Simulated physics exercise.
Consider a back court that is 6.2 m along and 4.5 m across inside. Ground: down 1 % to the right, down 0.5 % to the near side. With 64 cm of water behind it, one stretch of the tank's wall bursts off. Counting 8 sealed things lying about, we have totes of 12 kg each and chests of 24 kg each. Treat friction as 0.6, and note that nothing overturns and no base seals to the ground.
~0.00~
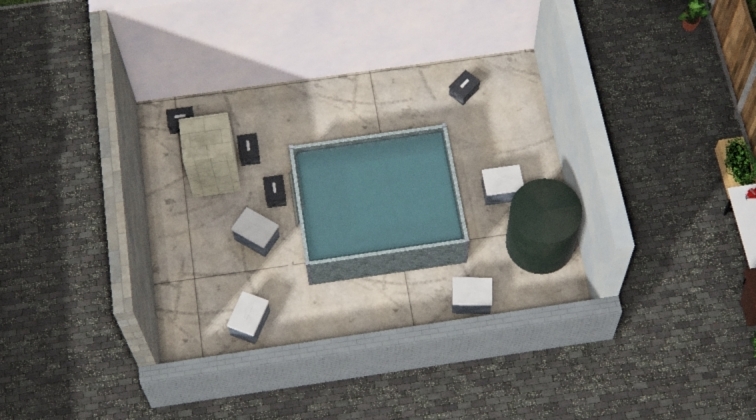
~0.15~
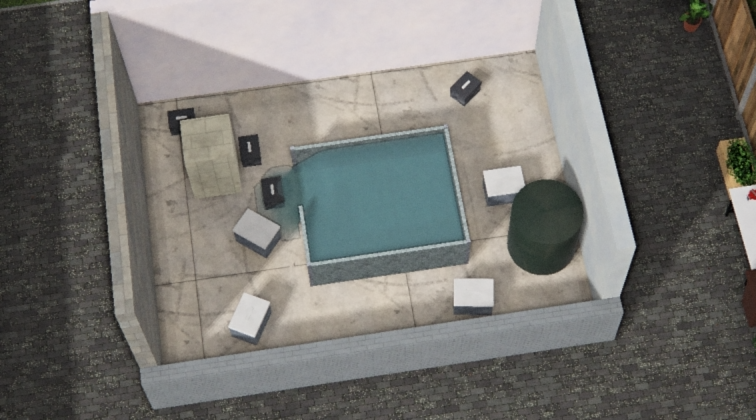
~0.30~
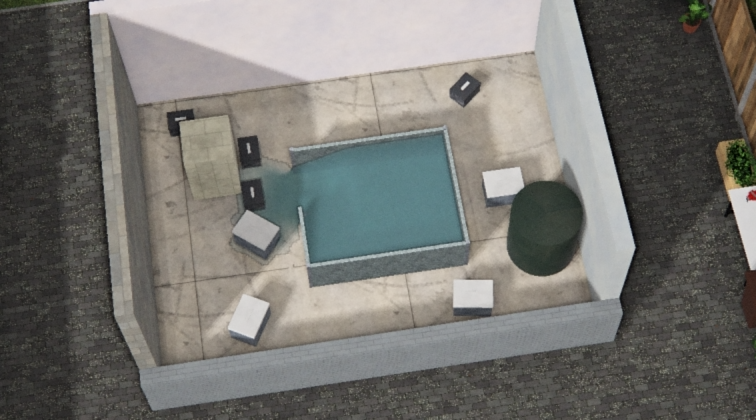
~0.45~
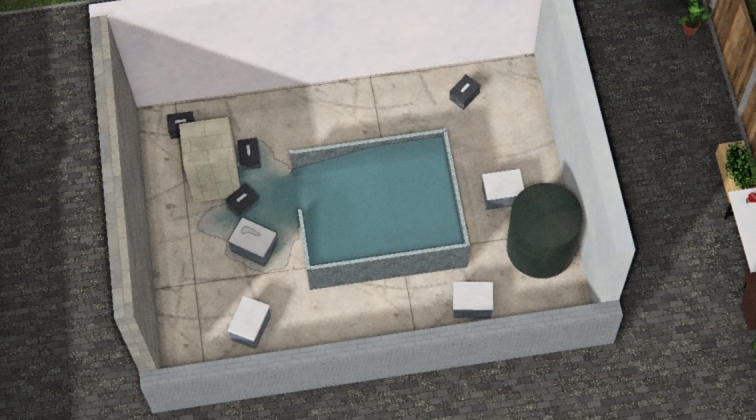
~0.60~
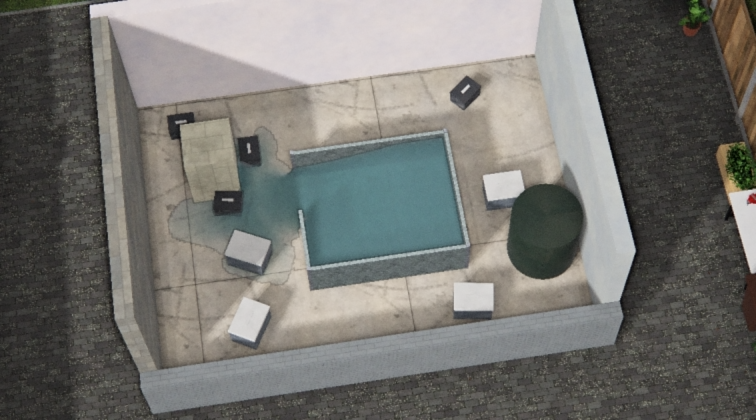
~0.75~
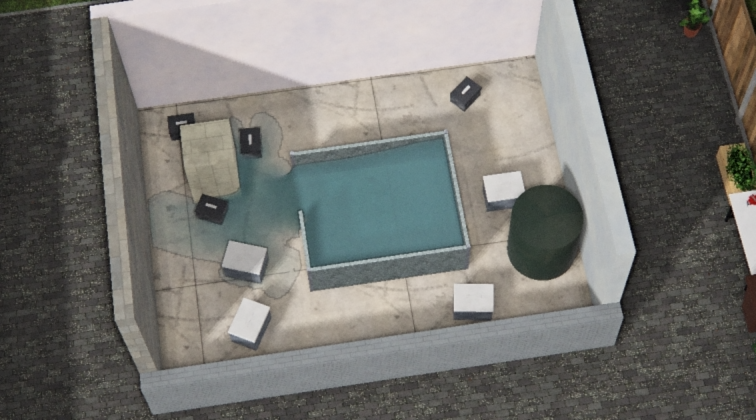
Water burst out through the left side of a raised pool in a walled yard and spread across the paving, pushing a small dark box to the left, then nudging a pale box toward the near side.
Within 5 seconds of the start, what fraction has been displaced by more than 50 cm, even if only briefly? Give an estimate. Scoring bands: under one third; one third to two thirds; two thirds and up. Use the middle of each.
It reaches a third but not two thirds.
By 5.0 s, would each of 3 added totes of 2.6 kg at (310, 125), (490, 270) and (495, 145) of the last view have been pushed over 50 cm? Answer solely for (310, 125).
For that one, the shift is farther than that.
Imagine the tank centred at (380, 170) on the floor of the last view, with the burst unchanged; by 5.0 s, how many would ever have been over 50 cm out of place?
So the tally would be 4.
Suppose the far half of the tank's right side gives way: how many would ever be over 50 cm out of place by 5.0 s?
Then 2 of them would.
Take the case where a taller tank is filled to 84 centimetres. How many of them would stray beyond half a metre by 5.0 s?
The answer would then be 7.
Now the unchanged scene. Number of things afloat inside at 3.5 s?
The number is 2.
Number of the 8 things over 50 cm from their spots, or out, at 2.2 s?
By my tally, 3.
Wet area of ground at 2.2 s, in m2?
Roughly 14 m2 of it is wet.
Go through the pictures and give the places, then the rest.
In the first picture, a tote at (274, 188), on the bottom; a chest at (255, 227), on the bottom; 4.0 m2 under water; 0 of 8 have shifted.
In the second picture, a tote at (272, 190) rests on the ground, 5 cm from its start; a chest at (256, 228) rests on the ground; 4.5 m2 under water; 0 of 8 have shifted.
In the third picture, a tote at (252, 192), on the bottom, 33 cm from its start; a chest at (255, 229), on the bottom; 5.0 m2 under water; 1 of 8 have shifted.
In the fourth picture, a tote at (242, 198), on the bottom, 49 cm from its start; a chest at (252, 237) rests on the ground, 9 cm from its start; 5.6 m2 under water; 2 of 8 have shifted.
In the fifth picture, a tote at (228, 200) rests on the ground, 70 cm from its start; a chest at (247, 247) rests on the ground, 26 cm from its start; water covers 6.3 m2; 3 of 8 have shifted.
In the sixth picture, a tote at (211, 206), on the bottom, 95 cm from its start; a chest at (244, 257) rests on the ground, 40 cm from its start; 7.2 m2 under water; 3 of 8 have shifted.
After 1.1 s 3 of 8 are over 50 cm from their spots; 1 afloat.
After 2.2 s 3 of 8 are over 50 cm from their spots; 1 afloat.
After 3.5 s 4 of 8 are over 50 cm from their spots; 2 afloat.
After 5.0 s 5 of 8 are over 50 cm from their spots, and 5 have been at some point; 0 afloat.
